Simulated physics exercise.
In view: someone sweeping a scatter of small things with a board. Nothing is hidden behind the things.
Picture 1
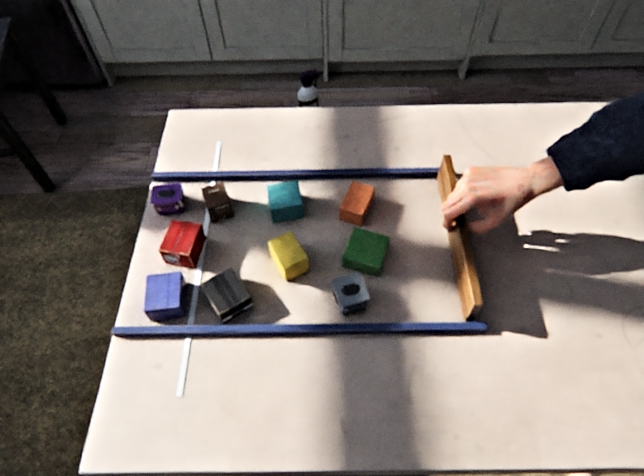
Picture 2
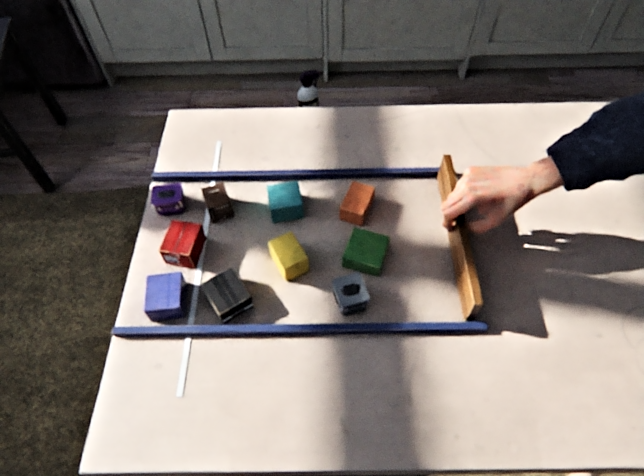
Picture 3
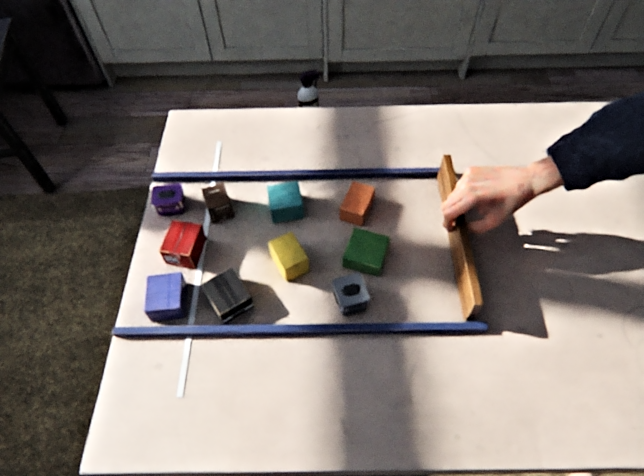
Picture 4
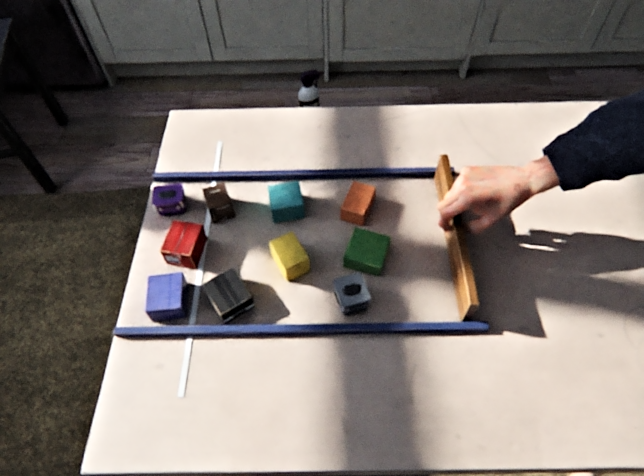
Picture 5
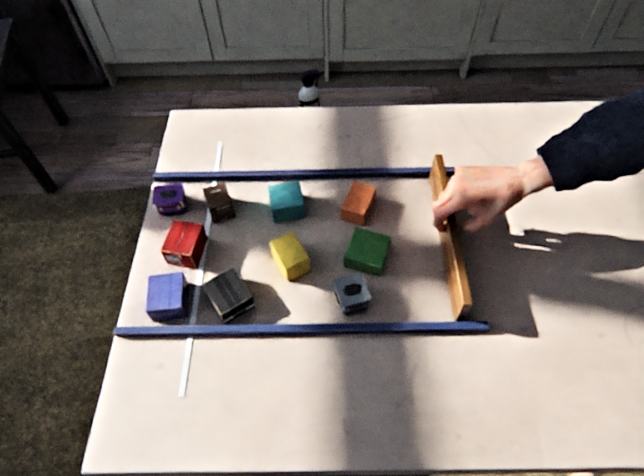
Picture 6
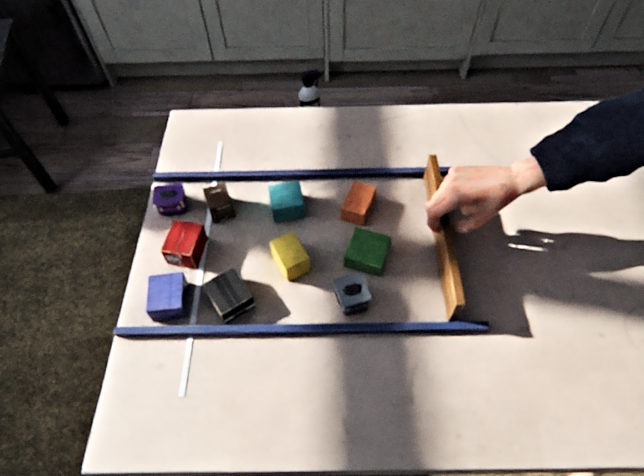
On a pale tabletop with cabinets behind, colorful blocks and small boxes lie scattered between two blue rails, beside a strip of tape. A hand grips a wooden board at the right, holding it nearly still, then slides it slightly left while the scattered objects stay put.
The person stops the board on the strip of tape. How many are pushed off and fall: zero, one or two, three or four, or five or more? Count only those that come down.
In the end the number that fall off is three or four.
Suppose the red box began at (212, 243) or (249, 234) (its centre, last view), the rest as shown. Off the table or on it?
In that order, it goes over; is kept.
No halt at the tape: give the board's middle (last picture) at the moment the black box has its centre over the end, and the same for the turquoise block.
Its middle is around (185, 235) and around (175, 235).
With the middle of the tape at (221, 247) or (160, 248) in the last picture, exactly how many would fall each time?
In that order 1 and 7.
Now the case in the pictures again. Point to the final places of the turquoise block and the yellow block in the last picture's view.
About (169, 202), and the other about (149, 254).
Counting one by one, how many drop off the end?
It comes to 4.
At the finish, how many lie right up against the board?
The number is 3.
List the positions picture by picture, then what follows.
Purple case (169, 200); blue block (166, 296); red box (183, 244); board (457, 232); tape (203, 247), in the first picture.
Blue block (166, 296); turquoise block (285, 202), in the second picture.
Red box (184, 244); black box (228, 295), in the third picture.
Purple case (170, 200); board (454, 232), in the fourth picture.
Blue block (168, 296); green block (368, 251), in the fifth picture.
Purple case (171, 200); blue block (168, 296); red box (185, 244); board (442, 232); tape (205, 247), in the sixth picture.
A little later, none off yet; purple case at rest near (171, 200); blue block at rest near (168, 296); red box at rest near (185, 244).
When it is over, the number that fall off is three or four; down, brown box, red box, blue block and purple case.
